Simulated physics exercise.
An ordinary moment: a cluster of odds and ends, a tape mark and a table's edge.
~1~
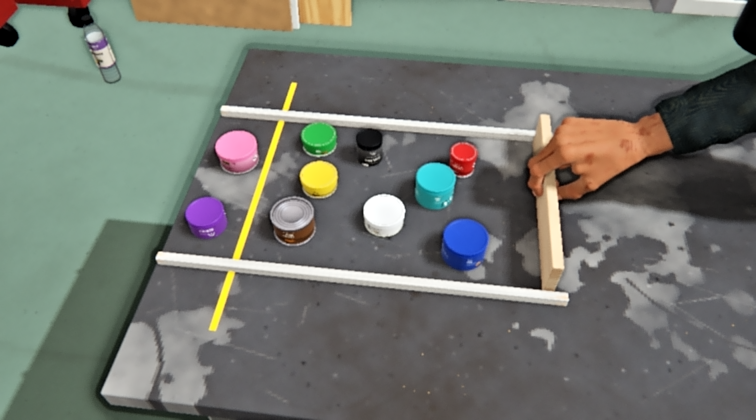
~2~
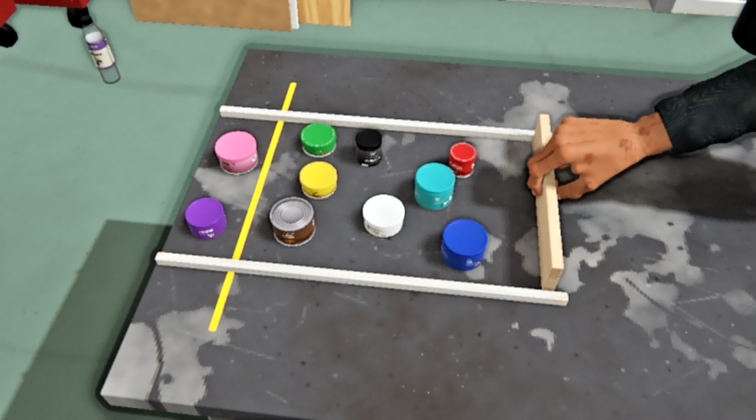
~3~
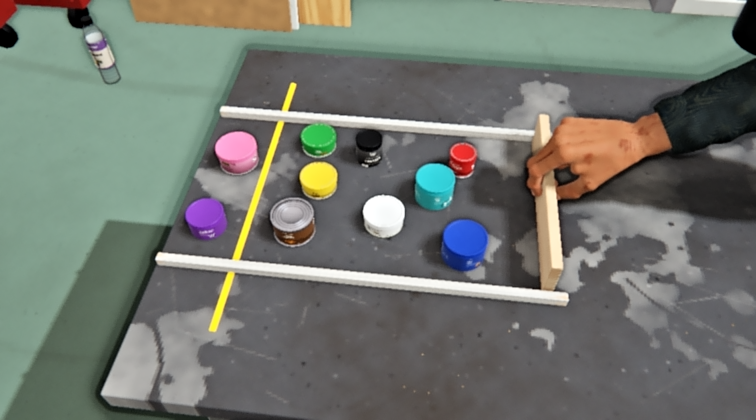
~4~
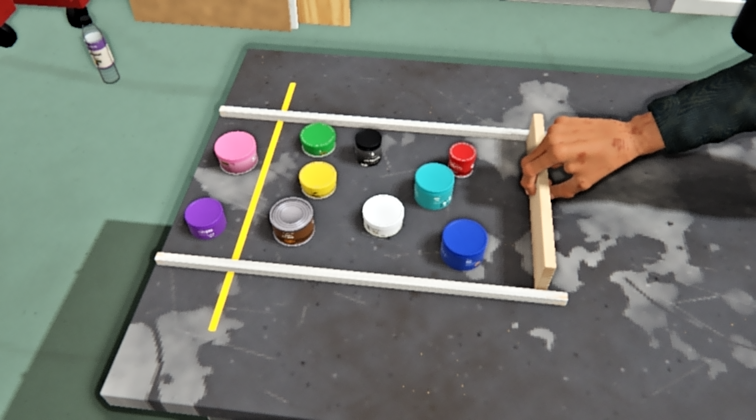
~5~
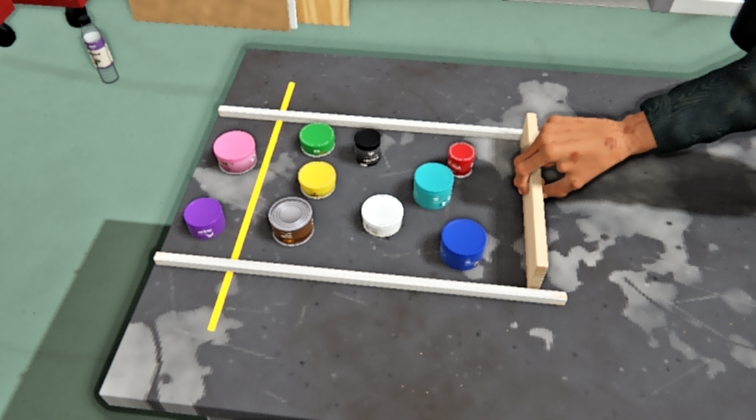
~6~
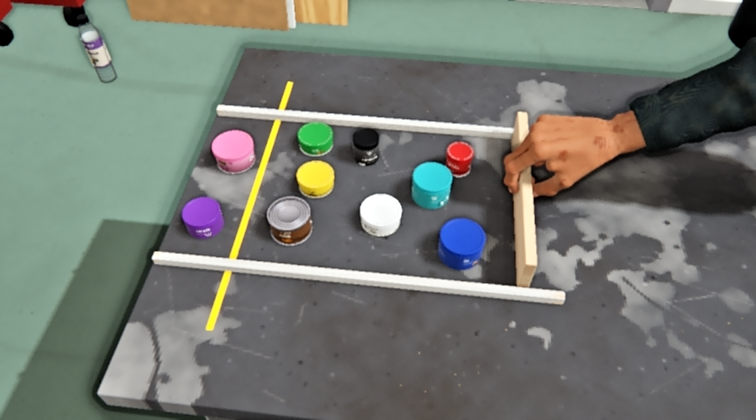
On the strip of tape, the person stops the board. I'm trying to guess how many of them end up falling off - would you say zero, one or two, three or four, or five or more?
Pretty sure the pieces that leave the surface number one or two this time.
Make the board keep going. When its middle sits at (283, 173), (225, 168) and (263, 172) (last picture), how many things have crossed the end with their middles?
In order, that gives 0, then 4, then 1.
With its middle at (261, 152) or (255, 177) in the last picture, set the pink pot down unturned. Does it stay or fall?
Results in order - still up; down.
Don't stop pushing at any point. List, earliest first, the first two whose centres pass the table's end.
The order is the purple tub, then the pink pot.
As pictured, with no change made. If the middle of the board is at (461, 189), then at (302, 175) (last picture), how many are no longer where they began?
Tally: First 2; then 9.
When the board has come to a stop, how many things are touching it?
The count in contact is 4.
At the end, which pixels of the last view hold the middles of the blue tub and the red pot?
First (215, 231), then (252, 150).
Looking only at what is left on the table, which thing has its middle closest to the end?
That would be the pink pot, which ends nearest.
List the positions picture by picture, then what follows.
The first frame shows purple tub (207, 218); pink pot (238, 153); brown pot (294, 222); board (546, 197); tape (260, 185).
The second frame shows pink pot (238, 154); board (546, 197).
The third frame shows brown pot (293, 222); turquoise tub (434, 187).
The fourth frame shows purple tub (206, 219); green tin (318, 140).
The fifth frame shows pink pot (236, 153); black tub (368, 148).
The sixth frame shows purple tub (203, 218); pink pot (234, 153); brown pot (290, 221); board (523, 194); tape (257, 185).
Soon after, none off yet; purple tub at rest near (203, 218); pink pot at rest near (234, 153); brown pot at rest near (290, 221).
Then, none off yet; purple tub moving near (197, 218); pink pot at rest near (234, 153); brown pot moved about its own width near (236, 212).
At rest, the number that fall off is one or two; fallen, purple tub.
